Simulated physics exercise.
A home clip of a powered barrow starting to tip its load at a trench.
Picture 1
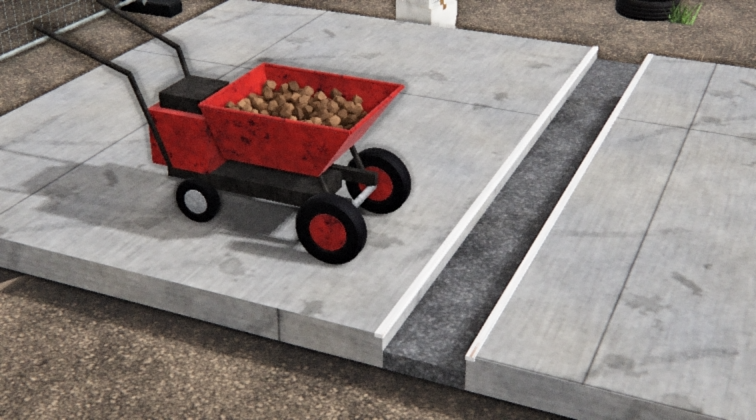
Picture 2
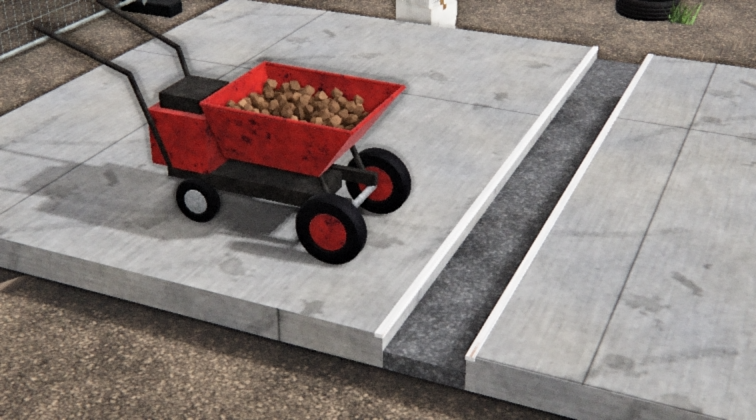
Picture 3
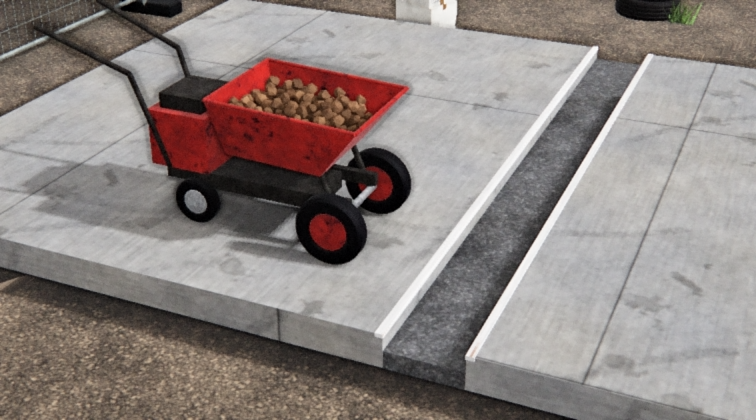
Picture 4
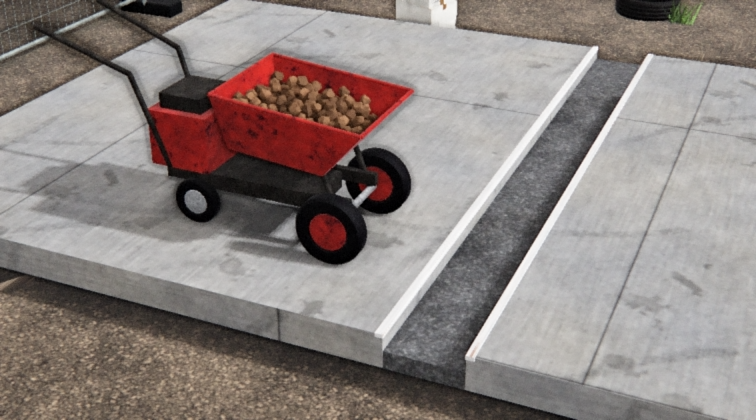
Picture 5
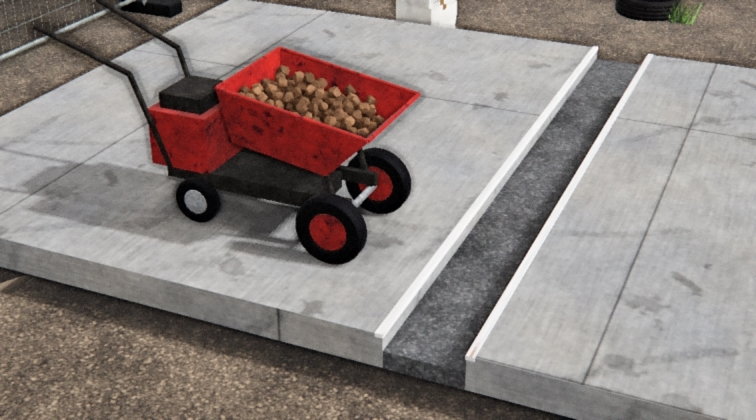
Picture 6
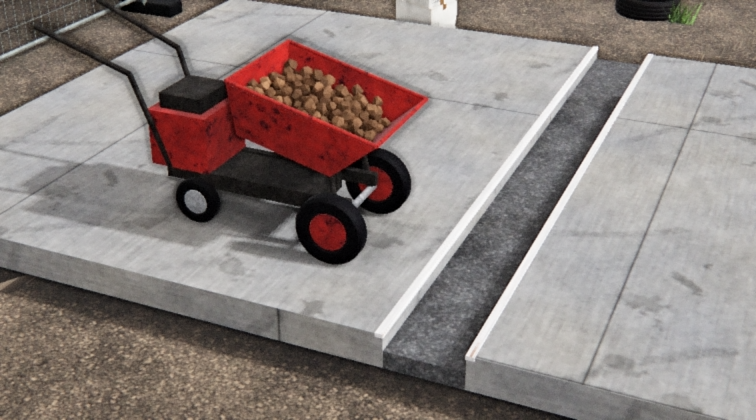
On an outdoor yard of grey concrete slabs edged by brown gravel, seen from above at an angle, a dark, shallow trench with pale edges runs along the right. A red barrow with black handles and red-hubbed front wheels stands left of it, its skip full of brown clods. The skip gradually tilts forward and shifts slightly right, while the wheels and camera stay still.
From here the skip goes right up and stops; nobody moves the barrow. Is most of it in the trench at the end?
The trench ends with the larger part of it.
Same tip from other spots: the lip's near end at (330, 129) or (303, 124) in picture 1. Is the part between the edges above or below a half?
At the first place above a half, at the second the larger part.
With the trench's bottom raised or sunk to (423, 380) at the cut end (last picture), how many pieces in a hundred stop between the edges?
About 90 per cent.
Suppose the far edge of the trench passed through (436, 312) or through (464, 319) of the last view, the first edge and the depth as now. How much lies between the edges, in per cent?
First some 20, then 50 per cent.
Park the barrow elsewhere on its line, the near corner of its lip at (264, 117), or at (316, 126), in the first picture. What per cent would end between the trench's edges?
Near 40 % and 80 %.
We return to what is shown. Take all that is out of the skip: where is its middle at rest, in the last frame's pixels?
At about (496, 267).
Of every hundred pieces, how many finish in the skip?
About 0 per cent.
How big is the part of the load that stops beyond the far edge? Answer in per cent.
About 25 per cent.
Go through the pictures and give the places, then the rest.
The first frame shows lip of the skip at (350, 133), level; top of the load at (295, 118), clay clods; first edge of the trench at (401, 304); far edge at (489, 325), the trench over half as wide as the skip, and shallow for its width.
The second frame shows lip of the skip at (351, 133), level; top of the load at (294, 111).
The third frame shows lip of the skip at (355, 135), tipped barely; top of the load at (286, 109).
The fourth frame shows lip of the skip at (361, 137), tipped a little; top of the load at (291, 106).
The fifth frame shows lip of the skip at (368, 141), tipped a little; top of the load at (279, 99).
The sixth frame shows lip of the skip at (376, 147), tipped a little; top of the load at (281, 95); first edge of the trench at (401, 304); far edge at (489, 325).
Soon, skip tipped steeply; all in the skip.
A while on, skip tipped steeply; most in the skip; a small part in or heaped over the trench; a small part falling.
Towards the end, skip tipped right over; about a quarter in the skip; about half in or heaped over the trench; about a quarter beyond it; a stray few falling.
Finally, skip tipped right over; most in or heaped over the trench; about a quarter beyond it.
